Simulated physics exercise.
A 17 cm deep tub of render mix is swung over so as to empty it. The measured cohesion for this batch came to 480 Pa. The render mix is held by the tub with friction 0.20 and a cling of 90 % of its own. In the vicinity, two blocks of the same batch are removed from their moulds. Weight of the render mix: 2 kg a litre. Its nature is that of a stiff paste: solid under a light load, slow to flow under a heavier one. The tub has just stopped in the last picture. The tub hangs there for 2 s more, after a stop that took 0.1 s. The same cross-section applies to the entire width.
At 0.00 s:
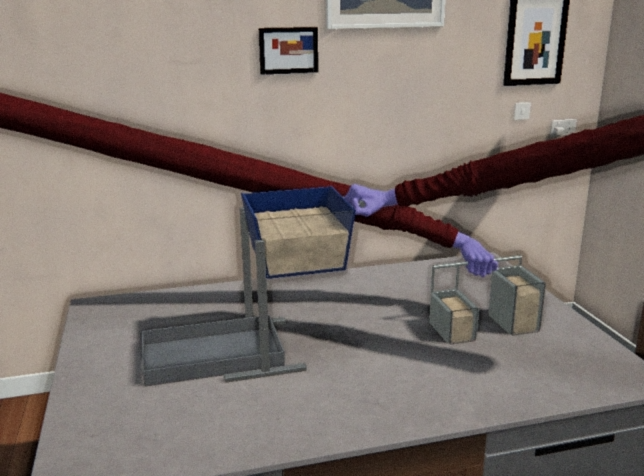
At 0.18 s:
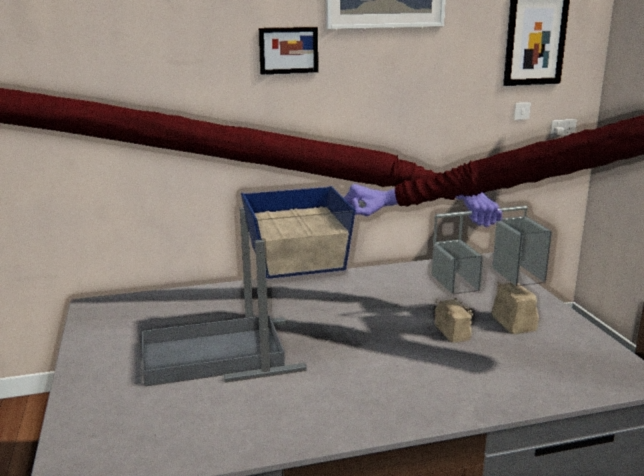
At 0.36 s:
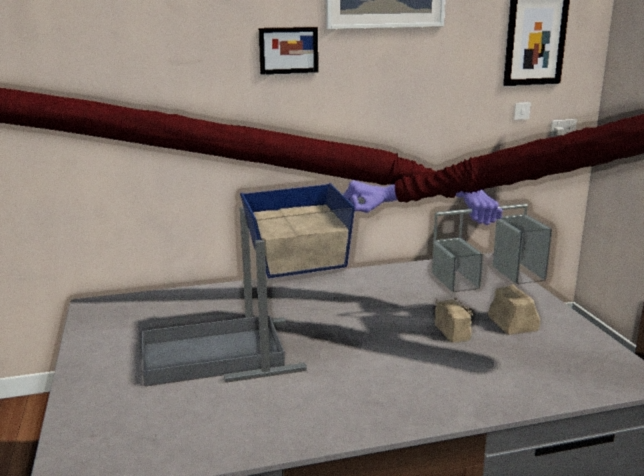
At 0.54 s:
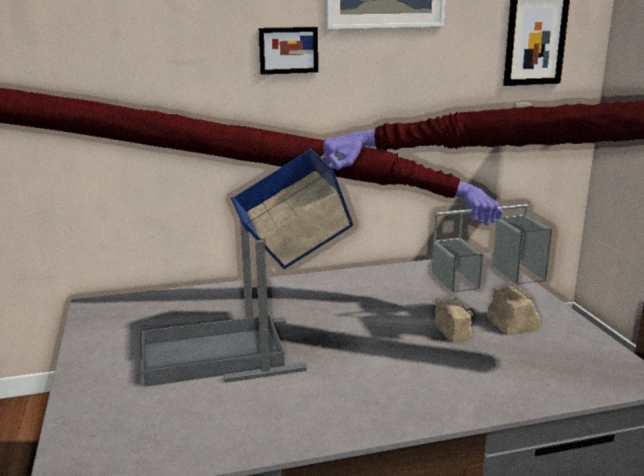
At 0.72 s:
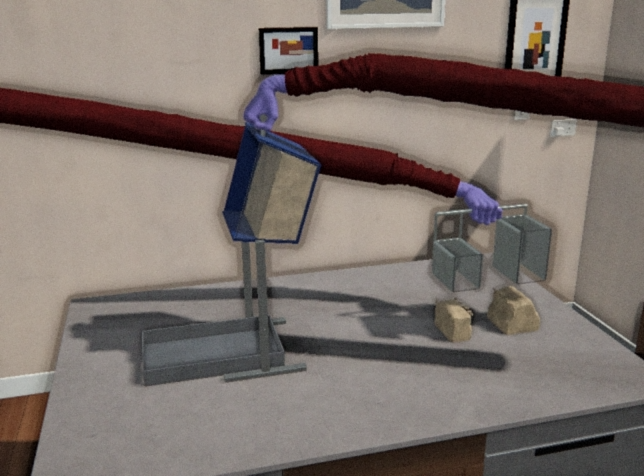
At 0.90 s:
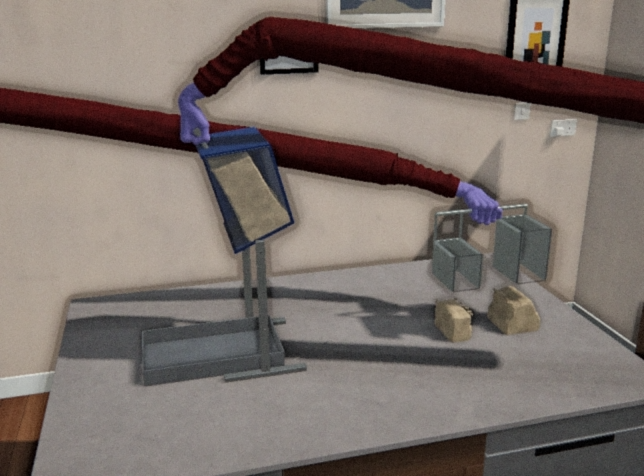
At the start, one purple-gloved hand holds a blue-rimmed tub of pale mix upright on a stand while another lifts two clear moulds off small blocks. The larger block slumps slightly, then the first hand swings the tub up and over to the left, leaving it steeply tilted with the mix still inside.
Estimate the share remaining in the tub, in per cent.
Roughly 5 per cent remains in the tub.
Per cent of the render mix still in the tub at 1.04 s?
It comes to about 45 percent of the start.
By 1.04 s, the tub is at 105 degrees and holds 44 %.
By 1.21 s, the tub is at 105 degrees and holds 18 %.
By 1.38 s, the tub is at 105 degrees and holds 5 %.
By 1.55 s, the tub is at 105 degrees and holds 5 %.
By 2.90 s, at the end, the tub is at 105 degrees and holds 5 %.
